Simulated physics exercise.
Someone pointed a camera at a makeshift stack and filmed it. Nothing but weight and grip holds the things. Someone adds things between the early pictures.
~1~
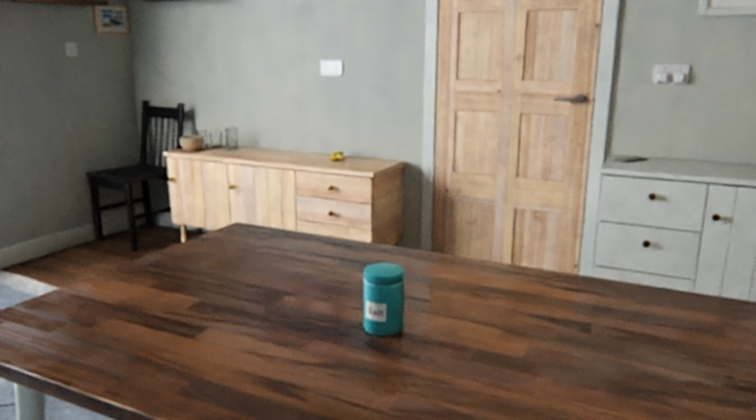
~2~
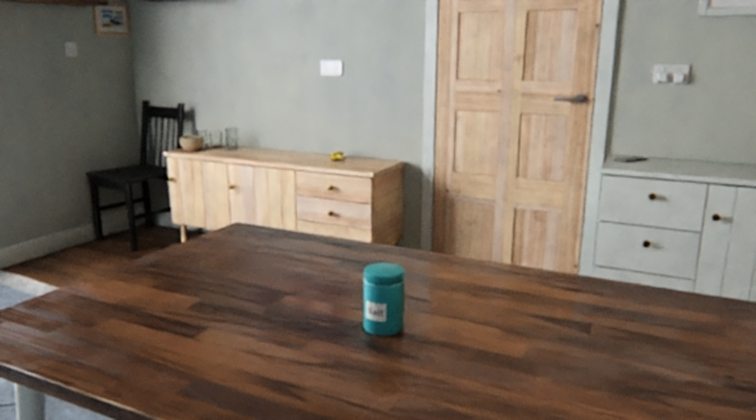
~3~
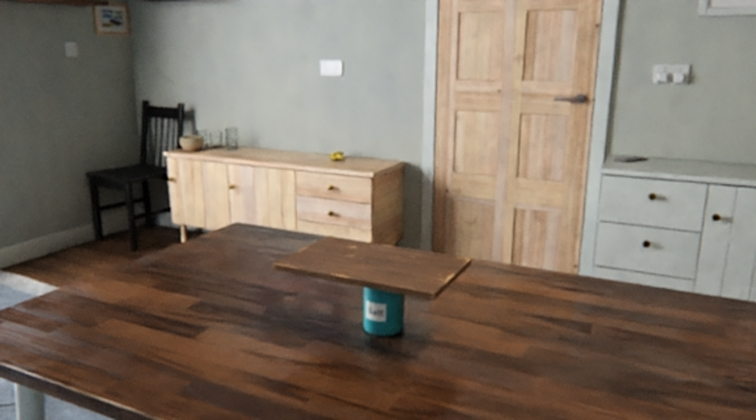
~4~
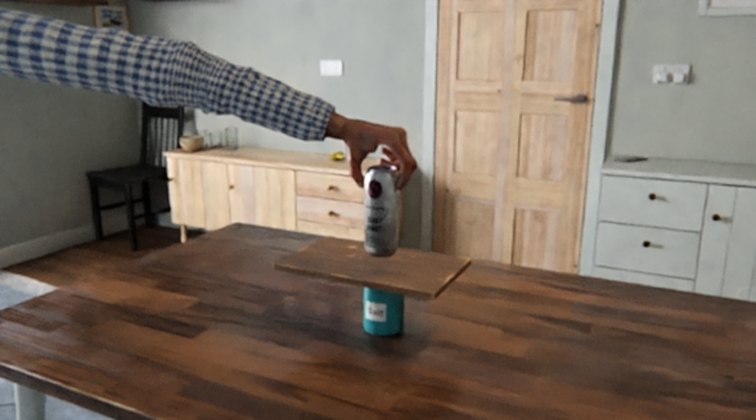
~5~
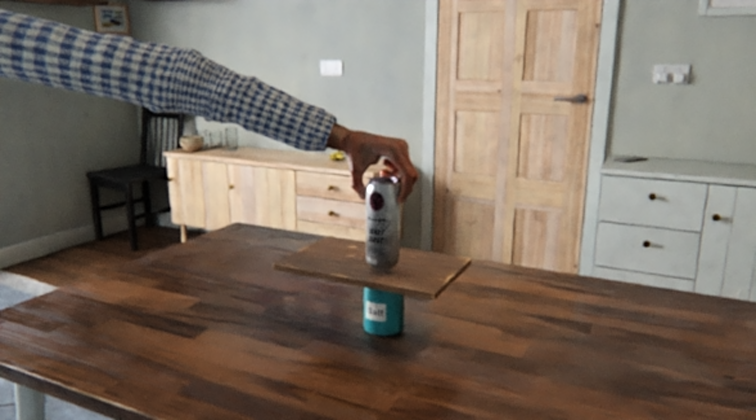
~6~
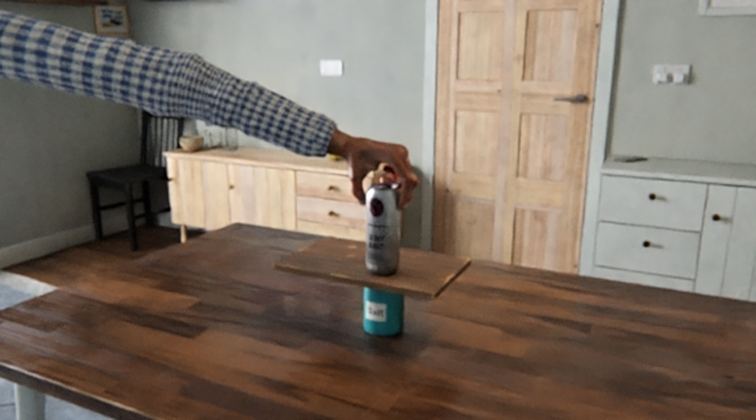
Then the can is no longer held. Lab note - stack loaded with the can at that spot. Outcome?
The stack will stay as built.
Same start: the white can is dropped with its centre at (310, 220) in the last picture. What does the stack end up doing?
What happens next is that it goes down.
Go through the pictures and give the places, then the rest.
In the first frame, the last thing is not in view yet.
In the second frame, the last thing is not in view yet.
In the third frame, the last thing is not in view yet; brown board (374, 264).
In the fourth frame, on its way; white can (382, 212); brown board (374, 264).
In the fifth frame, on its way; white can (383, 223); brown board (374, 264).
In the sixth frame, in place under the hand; white can (383, 229); brown board (374, 264).
Then, 0.30 s past the last view, nothing moves.
Then, 0.70 s past the last view, white can resting near (383, 230).
Finally, all 3 still in place. Final places as the last picture's camera would see them, white can near (383, 229). The stack stays up.
